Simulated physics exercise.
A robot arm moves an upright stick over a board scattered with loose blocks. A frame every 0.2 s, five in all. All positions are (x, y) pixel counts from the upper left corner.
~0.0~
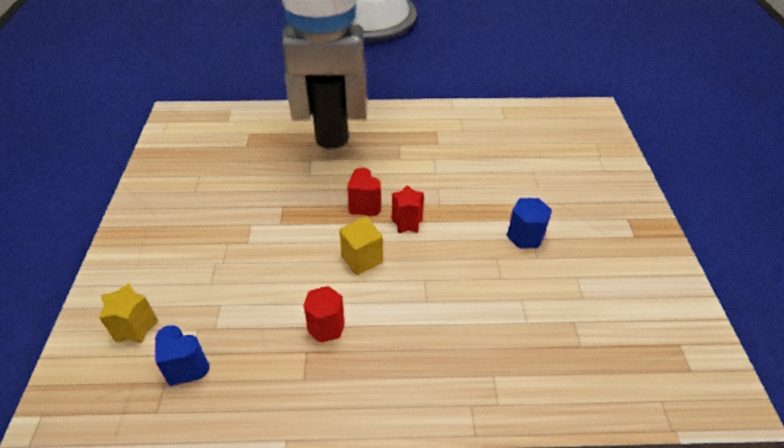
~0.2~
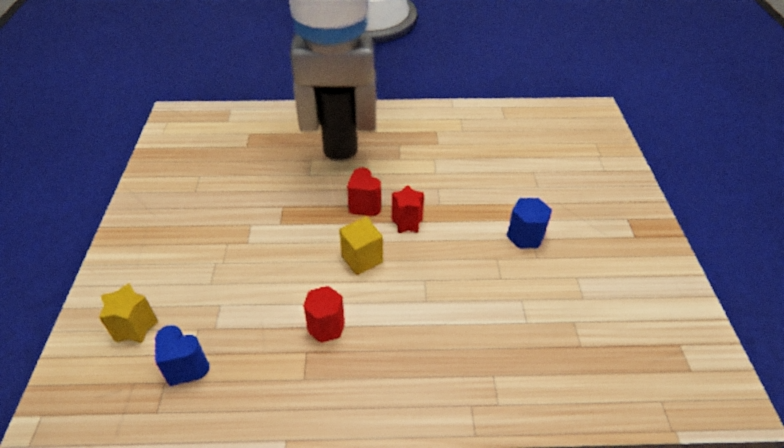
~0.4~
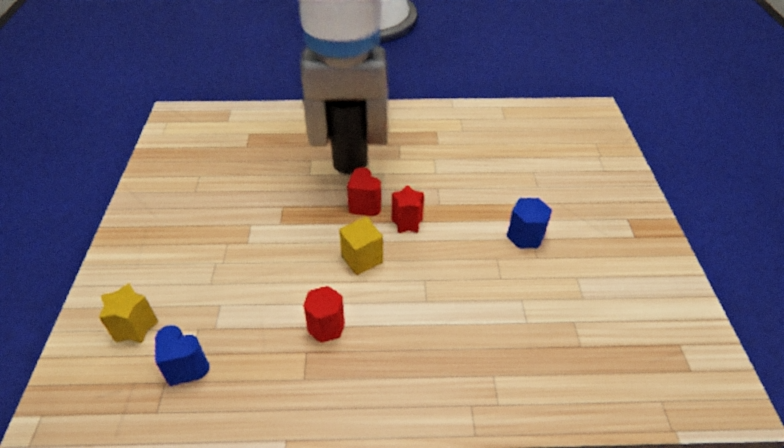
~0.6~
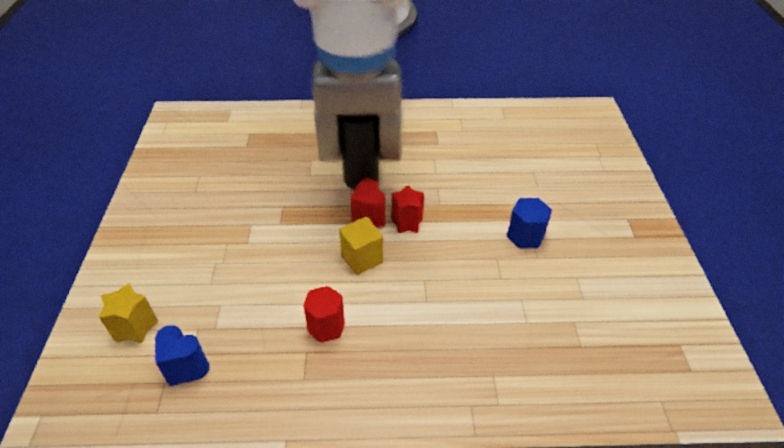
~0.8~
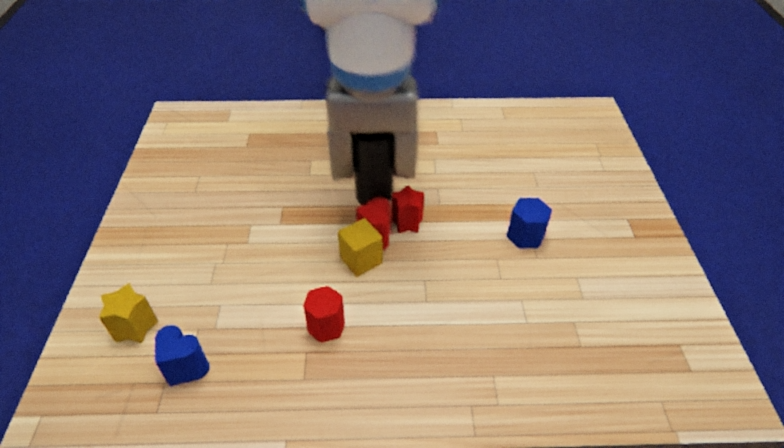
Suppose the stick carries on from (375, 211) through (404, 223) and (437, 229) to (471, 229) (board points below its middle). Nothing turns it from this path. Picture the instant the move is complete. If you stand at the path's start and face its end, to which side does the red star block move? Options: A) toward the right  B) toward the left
My answer is option A.
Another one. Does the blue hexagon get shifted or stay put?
It stays.
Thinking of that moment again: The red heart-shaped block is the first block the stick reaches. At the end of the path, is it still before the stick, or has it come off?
Shed along the way.
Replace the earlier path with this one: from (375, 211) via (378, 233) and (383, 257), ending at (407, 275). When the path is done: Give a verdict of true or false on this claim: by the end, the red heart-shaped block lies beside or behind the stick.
That statement is not accurate.
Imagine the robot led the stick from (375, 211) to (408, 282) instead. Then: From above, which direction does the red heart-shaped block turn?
Prediction: Clockwise.
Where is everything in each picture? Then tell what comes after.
The first frame shows stick tip (332, 139); block tops, red heart-shaped block (364, 180); red star block (408, 196); blue hexagon (533, 210).
The second frame shows stick (341, 150); blocks unchanged.
The third frame shows stick (350, 163); blocks unchanged.
The fourth frame shows stick (362, 179); red heart-shaped block (369, 192).
The fifth frame shows stick (375, 196); red heart-shaped block (376, 210); red star block (408, 196); blue hexagon (533, 210).
What follows on the original path. One third of the way, stick (406, 208); red heart-shaped block (389, 218), turned 55° clockwise; red star block (436, 207), turned 25° anticlockwise.
Two thirds of the way, stick (439, 214); red heart-shaped block (389, 218), turned 55° clockwise; red star block (470, 215), turned 20° anticlockwise.
At the end, stick (473, 214); red heart-shaped block (389, 218), turned 55° clockwise; red star block (497, 222); blue hexagon in place.
